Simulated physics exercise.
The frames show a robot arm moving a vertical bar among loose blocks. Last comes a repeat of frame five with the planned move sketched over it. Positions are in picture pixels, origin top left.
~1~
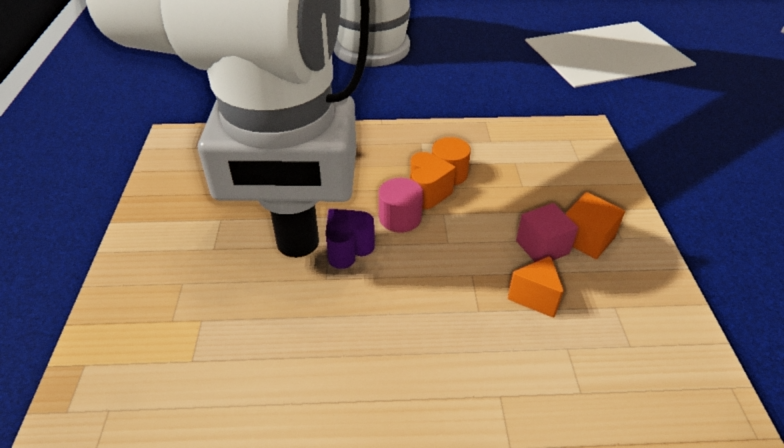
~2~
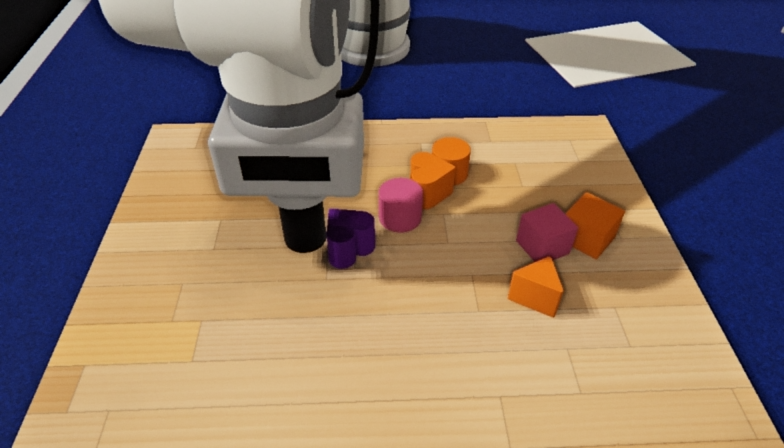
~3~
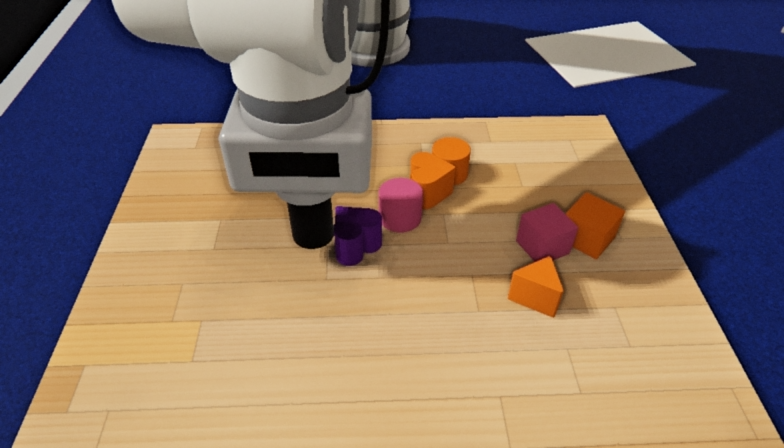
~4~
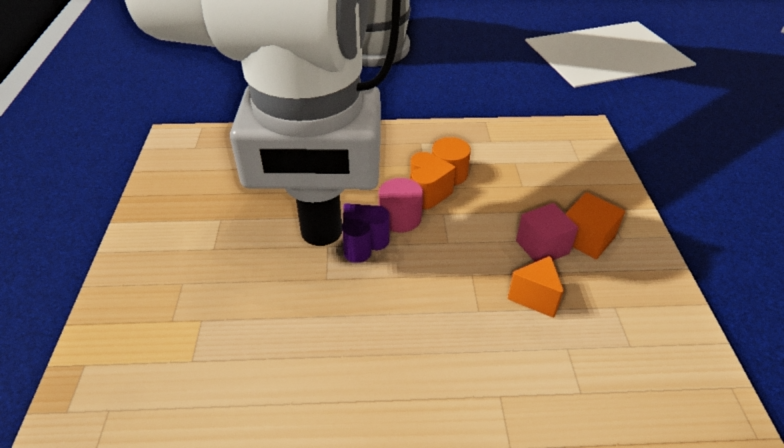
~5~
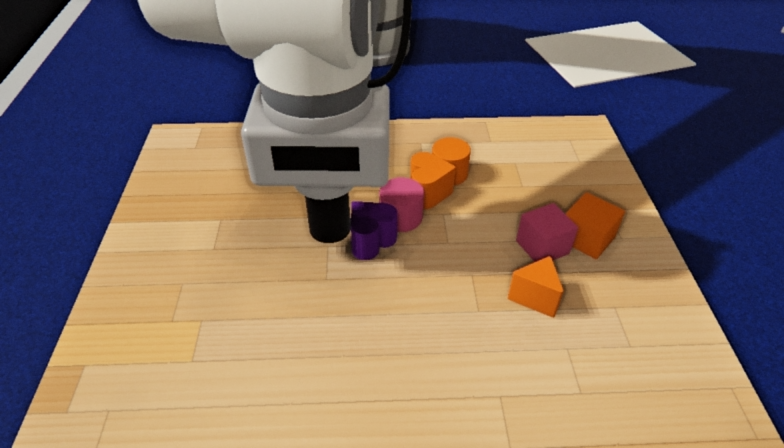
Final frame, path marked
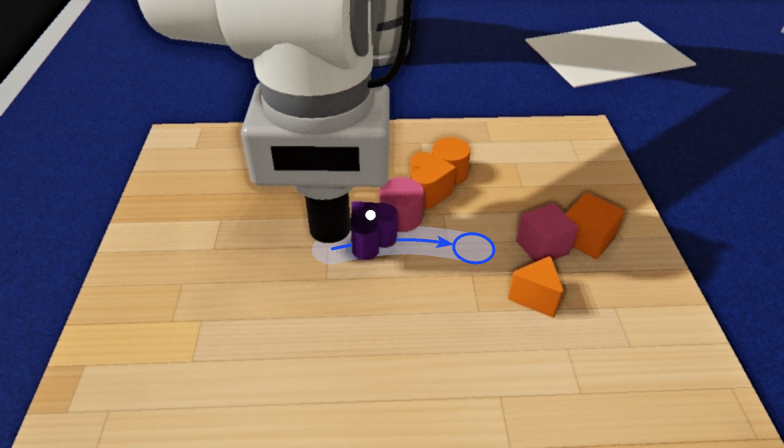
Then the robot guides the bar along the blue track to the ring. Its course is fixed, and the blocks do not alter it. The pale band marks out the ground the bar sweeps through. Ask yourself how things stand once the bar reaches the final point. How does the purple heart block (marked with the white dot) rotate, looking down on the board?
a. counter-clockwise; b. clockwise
Choice b: Clockwise.
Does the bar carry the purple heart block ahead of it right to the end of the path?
Final answer: Yes.
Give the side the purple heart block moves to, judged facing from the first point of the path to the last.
Slides right.
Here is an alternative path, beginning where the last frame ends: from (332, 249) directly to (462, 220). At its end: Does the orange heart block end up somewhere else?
Yes
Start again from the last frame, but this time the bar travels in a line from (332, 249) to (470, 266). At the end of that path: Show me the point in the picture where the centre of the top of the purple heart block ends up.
The purple heart block ends near (481, 212).
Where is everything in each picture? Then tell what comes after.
In the first frame, bar's lower end at (298, 243); purple heart block at (347, 223); pink circle at (401, 191); orange heart block at (430, 167); orange circle at (452, 148).
In the second frame, bar at (306, 239); blocks still.
In the third frame, bar at (314, 235); purple heart block at (354, 220).
In the fourth frame, bar at (322, 232); purple heart block at (362, 217).
In the fifth frame, bar at (330, 229); purple heart block at (371, 215); pink circle at (402, 191); orange heart block at (430, 167); orange circle at (452, 148).
Drawn move, from (332, 249) by way of (379, 241) and (426, 241) to (474, 248); the dot is on the purple heart block.
What follows on the original path. One third of the way, bar at (379, 221); purple heart block at (418, 222), turned 15° clockwise; pink circle at (424, 194); orange heart block at (431, 163); orange circle at (454, 146).
Two thirds of the way, bar at (428, 221); purple heart block at (465, 230), turned 30° clockwise; pink circle at (449, 190); orange heart block at (431, 163); orange circle at (454, 145).
At the end, bar at (477, 228); purple heart block at (511, 243), turned 60° clockwise; pink circle at (458, 189); orange heart block at (431, 163); orange circle at (454, 145).
